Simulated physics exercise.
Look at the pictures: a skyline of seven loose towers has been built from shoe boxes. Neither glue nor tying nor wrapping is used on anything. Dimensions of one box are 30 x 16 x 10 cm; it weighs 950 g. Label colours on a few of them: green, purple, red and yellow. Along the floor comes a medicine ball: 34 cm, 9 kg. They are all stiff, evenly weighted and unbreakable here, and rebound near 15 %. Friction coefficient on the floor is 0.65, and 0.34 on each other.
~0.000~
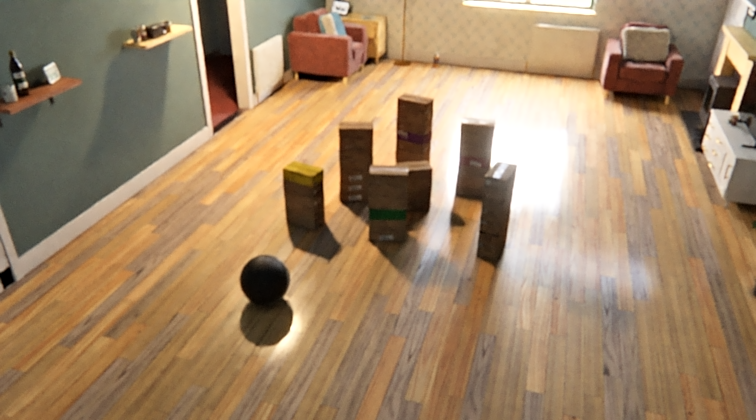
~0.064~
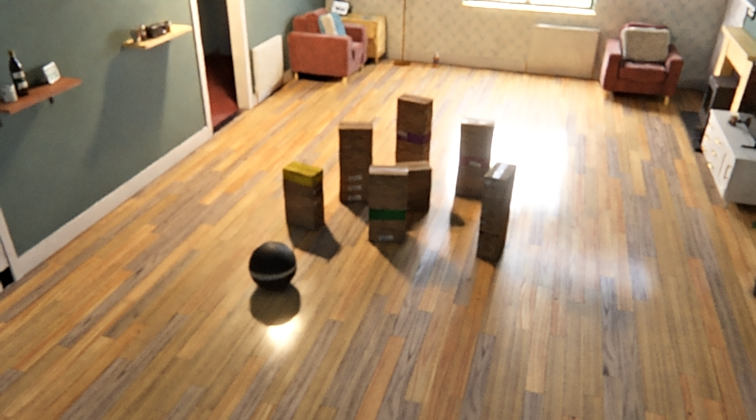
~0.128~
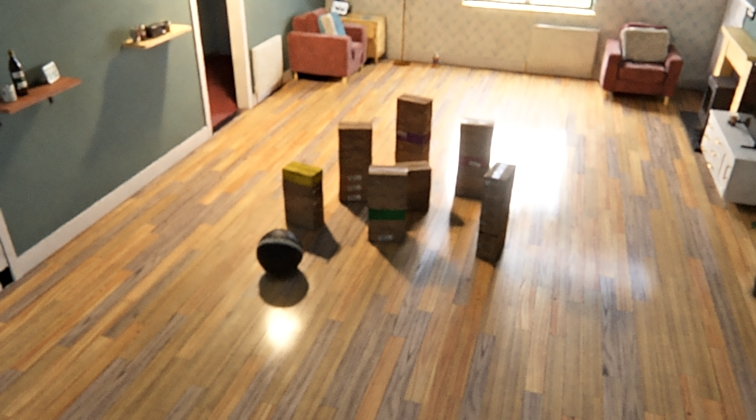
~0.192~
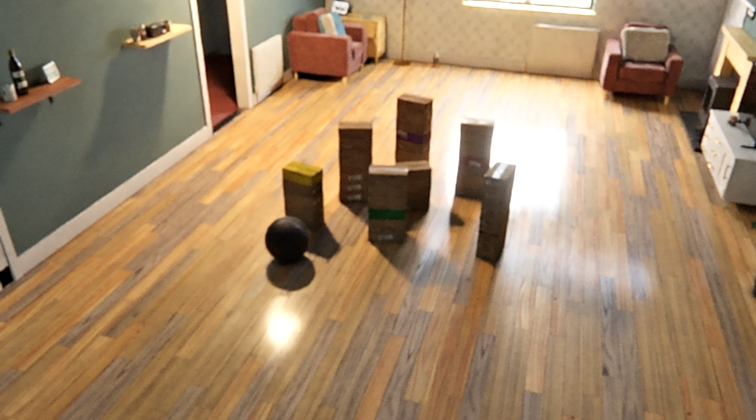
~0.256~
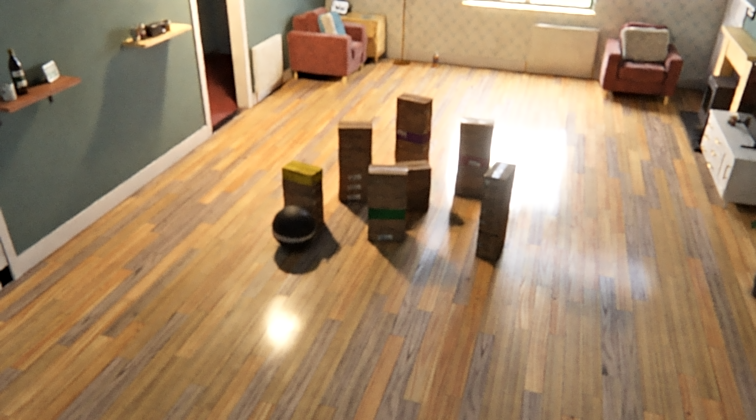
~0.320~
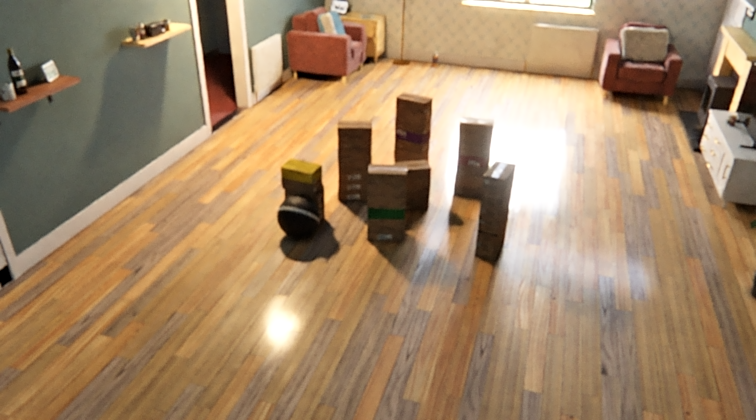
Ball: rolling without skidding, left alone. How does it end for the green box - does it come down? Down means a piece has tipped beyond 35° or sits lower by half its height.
The green box stays in position.
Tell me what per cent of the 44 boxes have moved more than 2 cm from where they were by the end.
Fraction: 10 %.
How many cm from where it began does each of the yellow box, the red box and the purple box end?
The yellow one ends 70 cm from its start, the red one 0 cm and the purple one 0 cm.
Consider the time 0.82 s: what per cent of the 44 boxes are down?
By then 10 %.
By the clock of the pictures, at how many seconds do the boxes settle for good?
Somewhere near 1.5 seconds.
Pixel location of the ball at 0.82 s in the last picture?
(310, 192), more or less.
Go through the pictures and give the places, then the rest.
In the first frame (pixels give the middle of a visible side), ball (265, 280) 78 cm from contact, 2.7 m/s; green box (388, 215); purple box (410, 137); red box (475, 162); none has stirred.
Ball (273, 265) 61 cm from contact, 2.7 m/s; green box (388, 215), in the second frame.
Ball (280, 252) 43 cm from contact, 2.7 m/s; green box (387, 215), in the third frame.
Ball (287, 239) 26 cm from contact, 2.7 m/s; green box (387, 215), in the fourth frame.
Ball (294, 227) 9 cm from contact, 2.7 m/s; green box (387, 214), in the fifth frame.
Ball (298, 216) after contact, 1.9 m/s; green box (386, 214); yellow box (301, 166) 4° from how it stood; purple box (409, 137); movement in 5 of them, in the sixth frame.
After 0.50 s, ball still moving; 2 of the 44 boxes down; green box unmoved; yellow box 51° from how it stood.
After 0.82 s, ball still moving; 4 of the 44 boxes down; green box unmoved; yellow box on its side.
In the end (1.6 s), ball at rest; 4 of the 44 boxes down; green box unmoved; yellow box 40 cm lower; red box unmoved. From the last view, middles, green box near (386, 209), yellow box near (260, 192).
